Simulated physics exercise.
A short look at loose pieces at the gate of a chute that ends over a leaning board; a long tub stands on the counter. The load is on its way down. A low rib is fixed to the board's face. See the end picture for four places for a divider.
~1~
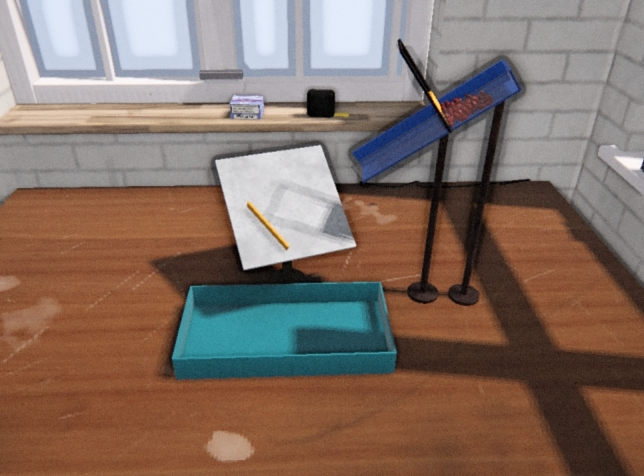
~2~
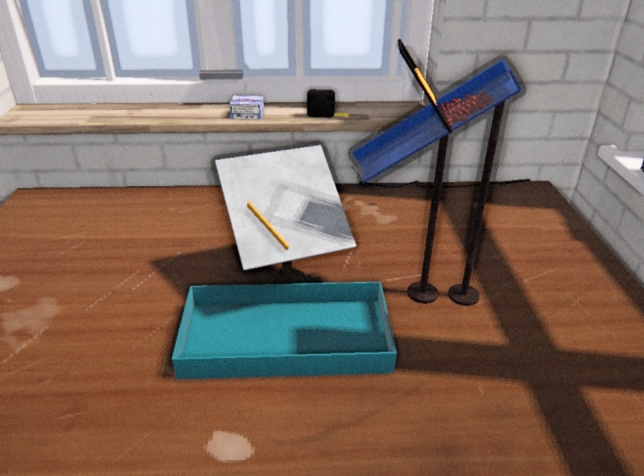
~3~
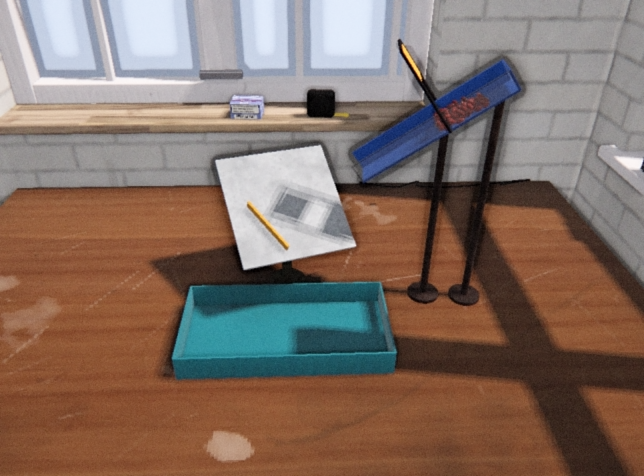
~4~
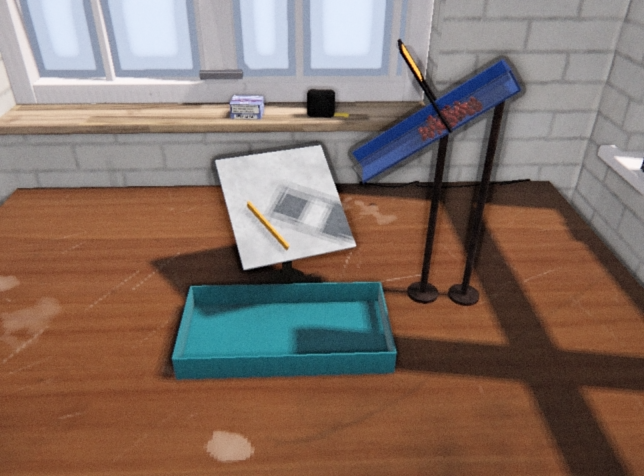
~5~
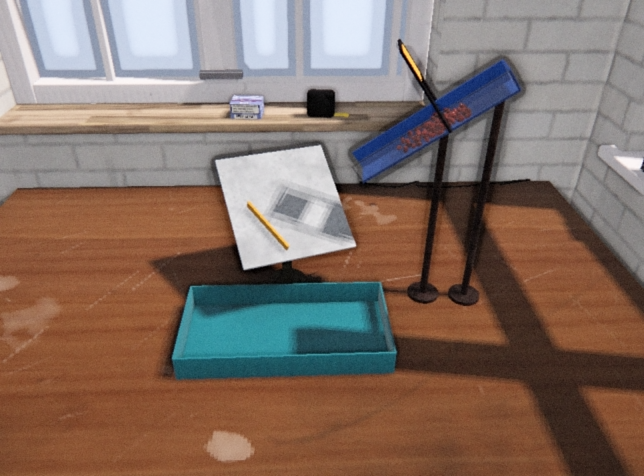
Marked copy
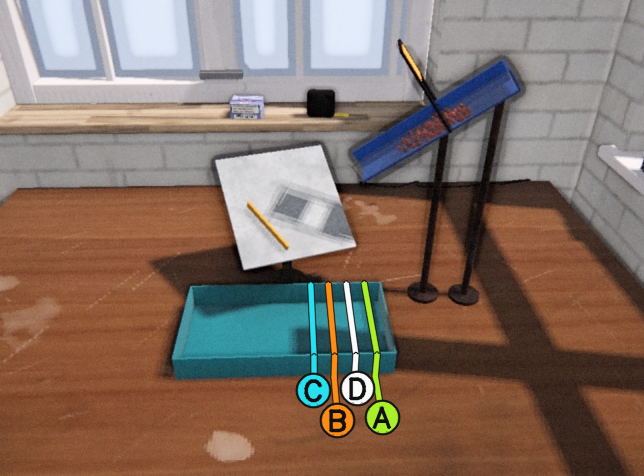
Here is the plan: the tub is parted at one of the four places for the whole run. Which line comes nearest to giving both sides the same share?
Choose C.
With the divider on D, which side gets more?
Left.
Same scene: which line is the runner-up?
That would be B.
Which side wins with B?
The left side.
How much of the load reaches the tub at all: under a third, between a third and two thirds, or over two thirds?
Over two thirds.
On the marked copy, line A crosses the front rim at (376, 353); line B crosses the front rim at (334, 354); line C crosses the front rim at (313, 355); line D crosses the front rim at (355, 354).
For line A, of what is caught, all but a few on the left of the divider, only a few on the right.
For line B, of what is caught, the bulk on the left of the divider, a small share on the right.
For line C, of what is caught, close to half on the left of the divider, close to half on the right.
For line D, of what is caught, all but a few on the left of the divider, only a few on the right.
